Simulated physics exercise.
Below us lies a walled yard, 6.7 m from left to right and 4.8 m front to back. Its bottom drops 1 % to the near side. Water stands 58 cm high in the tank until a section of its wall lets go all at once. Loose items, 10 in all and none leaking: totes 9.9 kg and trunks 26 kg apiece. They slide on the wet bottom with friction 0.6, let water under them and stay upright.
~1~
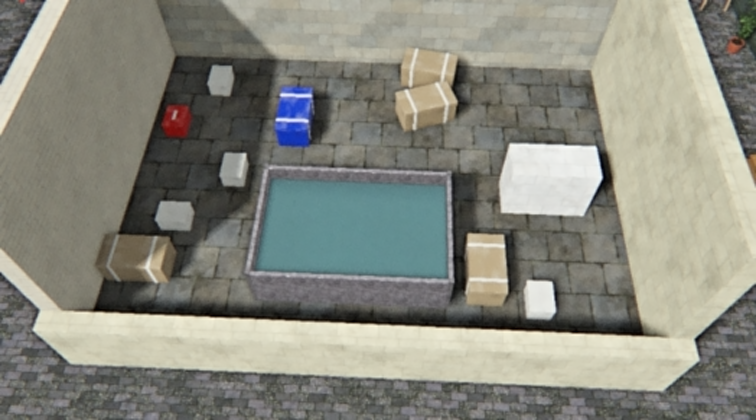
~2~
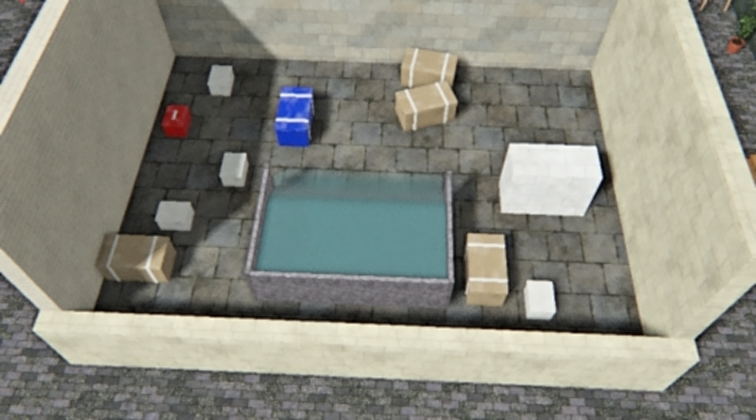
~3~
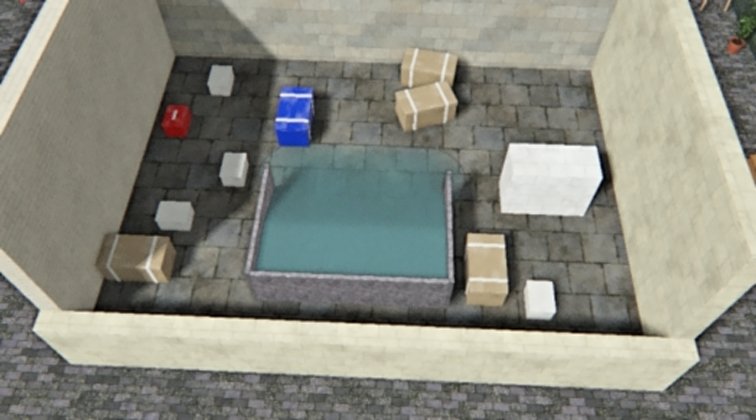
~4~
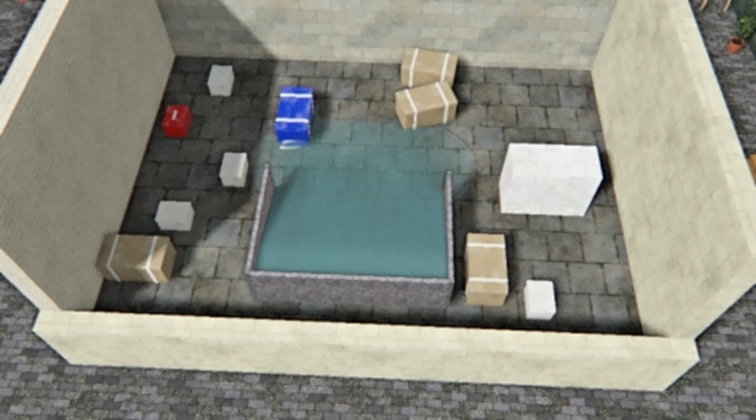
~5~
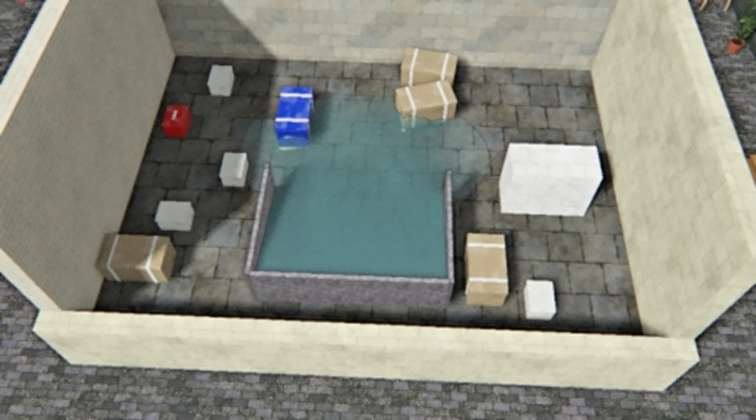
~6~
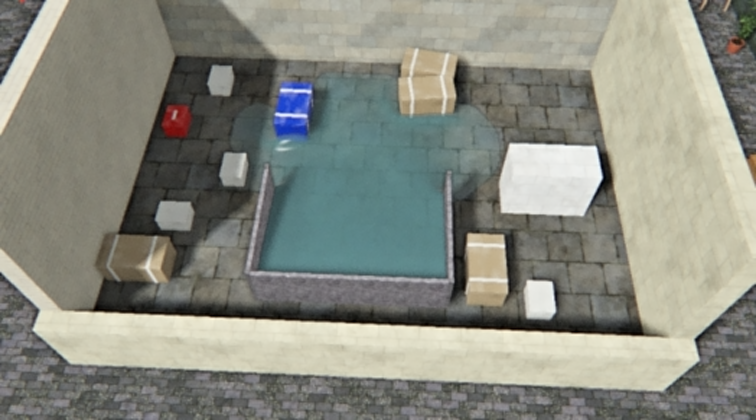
A walled yard paved in dark stone is seen from high above by a camera that stays still. A stone-rimmed tank of teal water stands near the front, with a red box at left, a blue one behind, and pale and tan boxes scattered around. The tank's back side opens and water spreads toward the rear wall, reaching the blue box, which shifts slightly, and turning a tan box beside another.
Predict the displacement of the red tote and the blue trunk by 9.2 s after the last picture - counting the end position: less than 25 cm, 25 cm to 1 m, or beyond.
Red tote travels far, blue trunk travels far.
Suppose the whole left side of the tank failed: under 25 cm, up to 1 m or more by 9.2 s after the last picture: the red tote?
Then the red tote ends far away.
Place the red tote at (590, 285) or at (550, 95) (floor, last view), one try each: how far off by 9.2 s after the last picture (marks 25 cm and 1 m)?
In that order: It stays put; it gets carried off.
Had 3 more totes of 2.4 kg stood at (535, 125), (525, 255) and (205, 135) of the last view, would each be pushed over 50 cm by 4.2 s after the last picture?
In that order: Over, less, over.
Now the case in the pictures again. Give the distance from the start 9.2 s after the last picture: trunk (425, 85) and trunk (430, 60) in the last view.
In turn: 250 cm, 200 cm.
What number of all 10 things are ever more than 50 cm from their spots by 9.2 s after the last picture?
I count 8.
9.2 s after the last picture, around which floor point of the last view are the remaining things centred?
Around (402, 241).
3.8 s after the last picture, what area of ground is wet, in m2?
Some 26 m2.
Then, 1.2 s after the last picture the red tote is near (175, 115), 0.0 m from its start, aground; the blue trunk is near (256, 59), 1.1 m from its start, afloat; 3 afloat.
Then, 3.8 s after the last picture the red tote is near (149, 242), 2.1 m from its start, aground; the blue trunk is near (183, 204), 2.1 m from its start, afloat; 4 afloat.
Then, 6.2 s after the last picture the red tote is near (179, 266), 2.6 m from its start, afloat; the blue trunk is near (236, 248), 2.4 m from its start, afloat; 6 afloat.
Then, 9.2 s after the last picture the red tote is near (211, 257), 2.5 m from its start, afloat; the blue trunk is near (237, 193), 1.6 m from its start, afloat; 5 afloat.
